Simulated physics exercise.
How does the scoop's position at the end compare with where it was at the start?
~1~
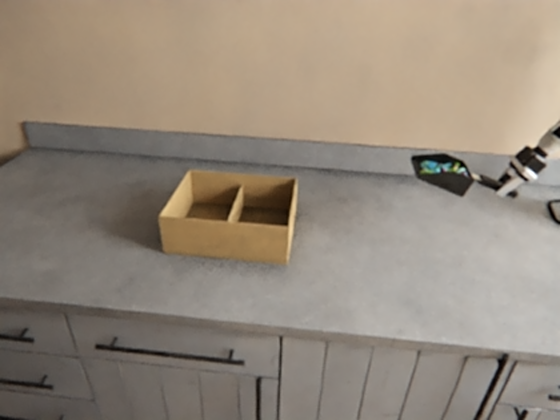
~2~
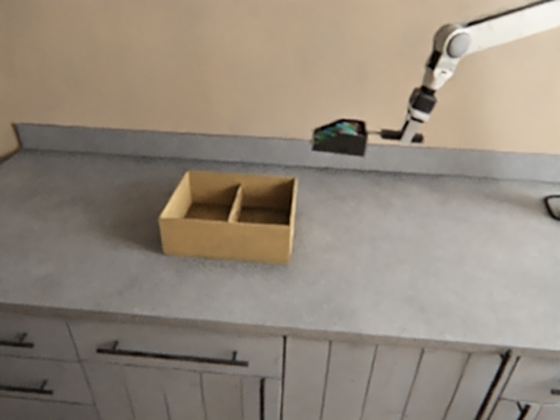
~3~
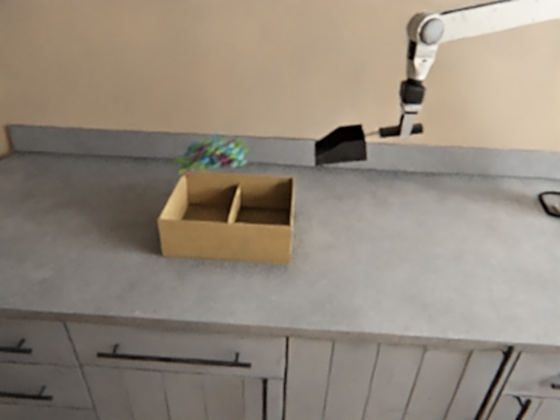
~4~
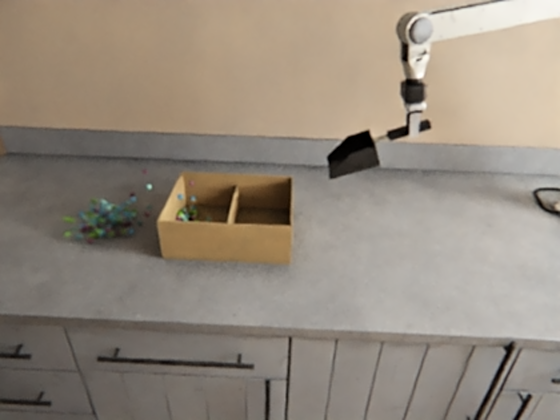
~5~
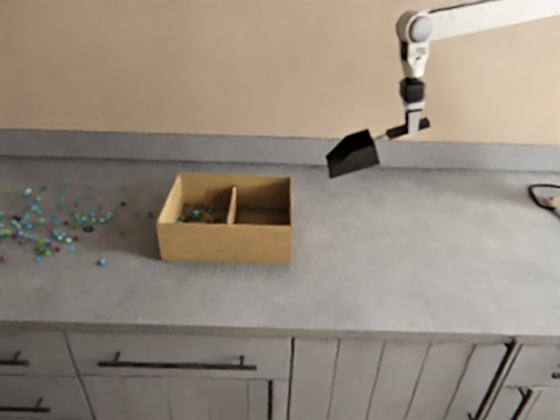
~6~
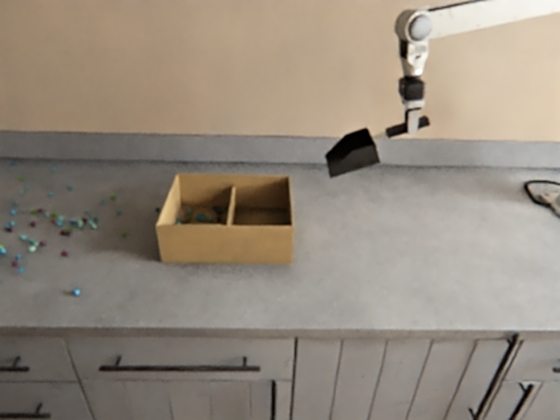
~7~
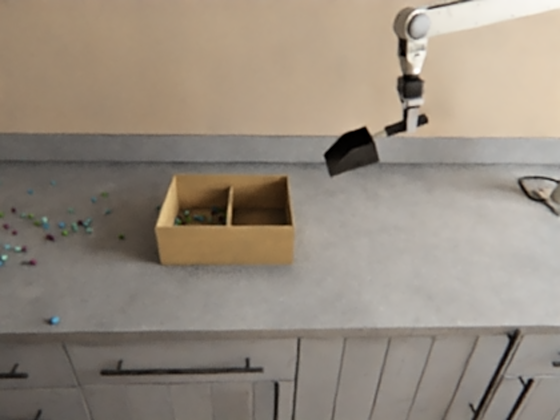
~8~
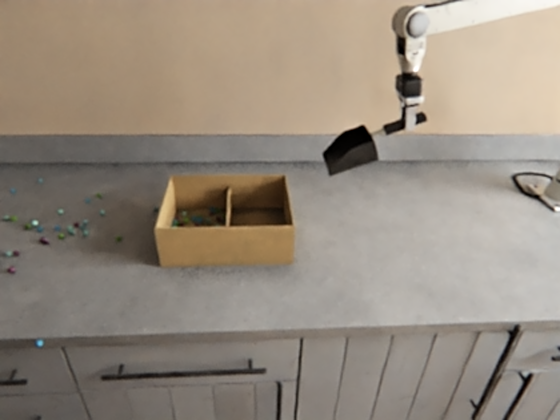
At the start the scoop is farther to the right, well away from the box. By the end it is further left and a little higher in view, closer to the box but still to its right.
